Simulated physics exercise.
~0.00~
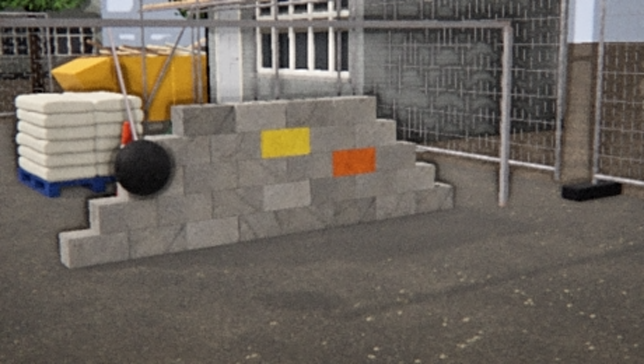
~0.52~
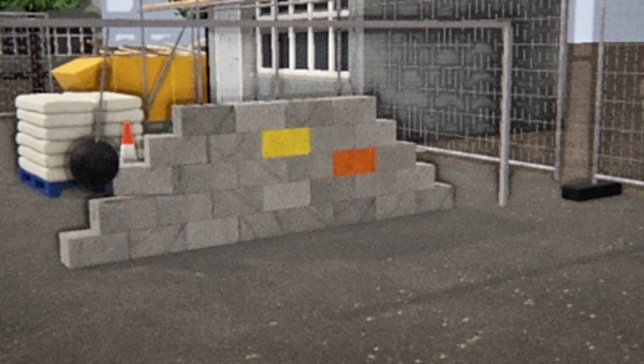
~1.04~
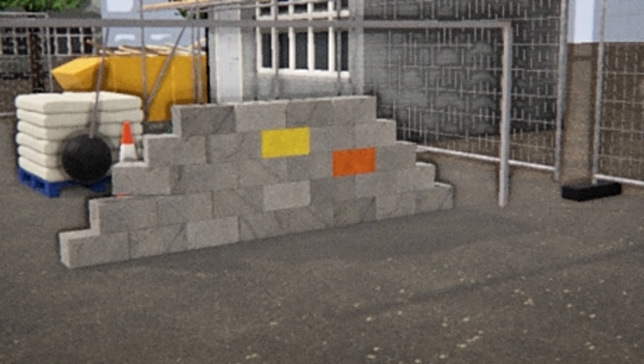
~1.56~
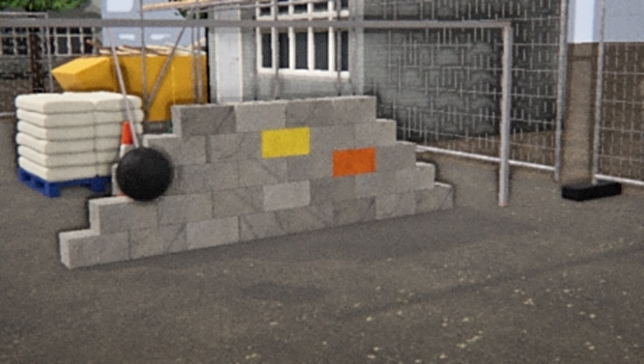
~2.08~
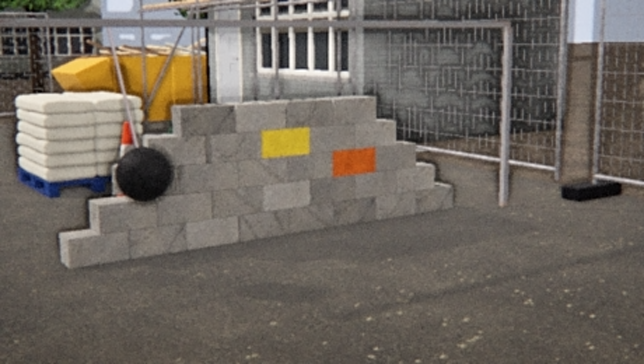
A black ball hanging from a line swings left, away from a stepped wall of grey concrete blocks, then swings back right to the wall's left side, where it stays as the wall remains standing with its yellow and orange blocks in place.
